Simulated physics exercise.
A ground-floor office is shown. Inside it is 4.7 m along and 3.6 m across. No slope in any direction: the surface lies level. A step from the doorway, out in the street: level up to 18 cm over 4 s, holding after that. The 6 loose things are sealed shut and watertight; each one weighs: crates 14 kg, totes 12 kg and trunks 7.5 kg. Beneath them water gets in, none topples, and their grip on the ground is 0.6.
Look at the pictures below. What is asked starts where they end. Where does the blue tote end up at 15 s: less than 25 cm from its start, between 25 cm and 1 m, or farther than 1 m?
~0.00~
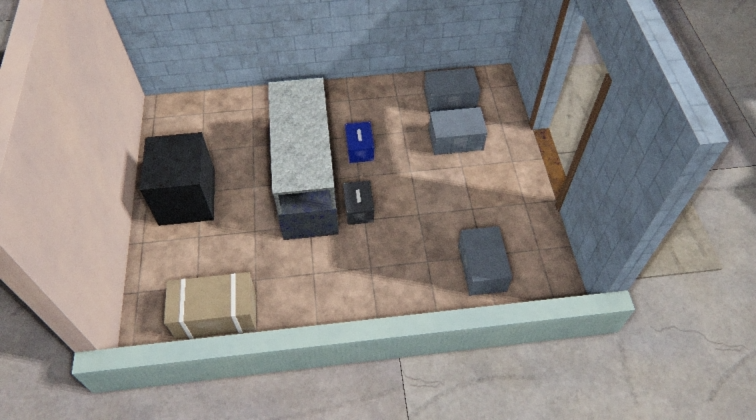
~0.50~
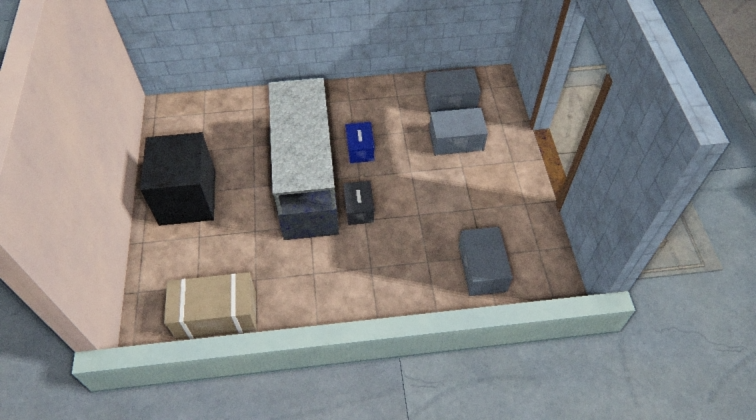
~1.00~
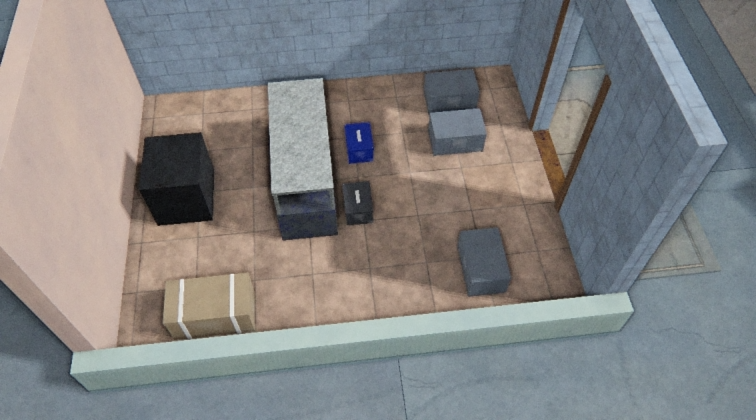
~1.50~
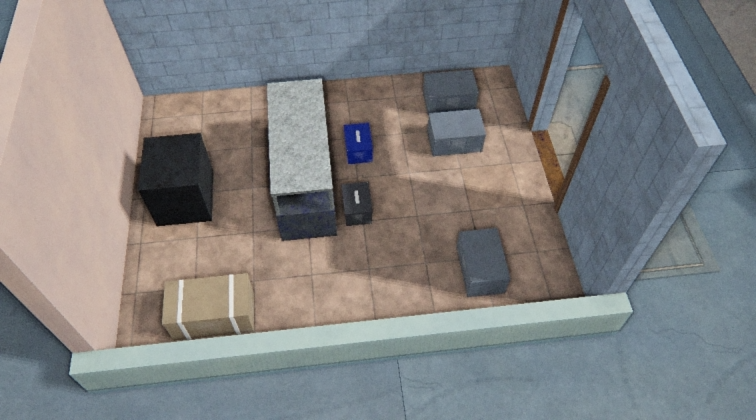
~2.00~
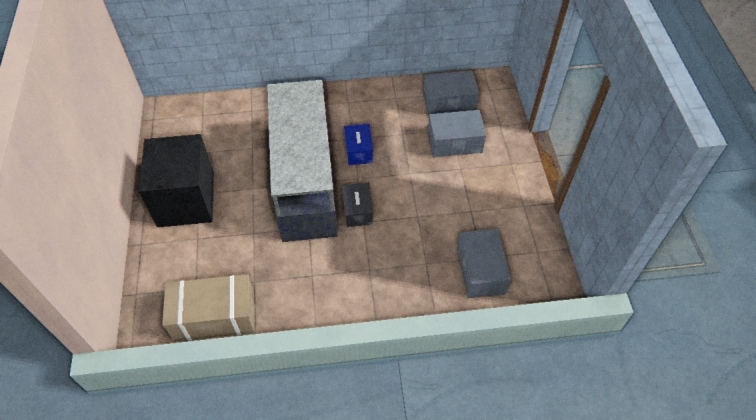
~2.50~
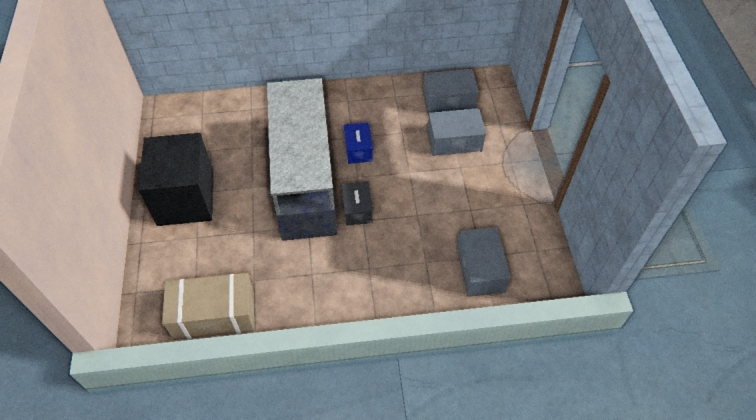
By 15 s the blue tote goes beyond 1 m.
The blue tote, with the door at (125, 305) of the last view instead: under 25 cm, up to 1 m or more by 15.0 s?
The blue tote hardly moves at all.
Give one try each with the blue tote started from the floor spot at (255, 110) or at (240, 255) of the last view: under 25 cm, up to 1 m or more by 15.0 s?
Results in order: It covers a small distance; it remains near its start.
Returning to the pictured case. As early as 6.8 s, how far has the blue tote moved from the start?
About 20 cm.
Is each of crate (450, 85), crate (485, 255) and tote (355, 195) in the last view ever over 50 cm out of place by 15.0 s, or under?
In turn: Past it, less, more.
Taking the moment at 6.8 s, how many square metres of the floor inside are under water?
Some 10.5 m2.
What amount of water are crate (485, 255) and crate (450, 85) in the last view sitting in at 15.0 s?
About 6 and 9 cm.
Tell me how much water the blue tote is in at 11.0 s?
The depth there is around 8 cm.
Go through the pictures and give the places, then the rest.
In the first frame, the blue tote at (359, 136), on the bottom; 0.0 m2 under water; 0 of 6 have shifted.
In the second frame, the blue tote at (360, 136), on the bottom; 0.0 m2 under water; 0 of 6 have shifted.
In the third frame, the blue tote at (359, 136), on the bottom; water covers 0.0 m2; 0 of 6 have shifted.
In the fourth frame, the blue tote at (358, 137), on the bottom; 0.0 m2 under water; 0 of 6 have shifted.
In the fifth frame, the blue tote at (358, 138) rests on the ground; 0.0 m2 under water; 0 of 6 have shifted.
In the sixth frame, the blue tote at (358, 136) rests on the ground; water covers 0.3 m2; 0 of 6 have shifted.
After 3.5 s the blue tote is near (358, 136), 0.0 m from its start, aground; 0 afloat.
After 6.8 s the blue tote is near (350, 124), 0.2 m from its start, aground; 0 afloat.
After 11.0 s the blue tote is near (326, 85), 0.9 m from its start, aground; 3 afloat.
After 15.0 s the blue tote is near (215, 114), 1.7 m from its start, aground; 4 afloat.
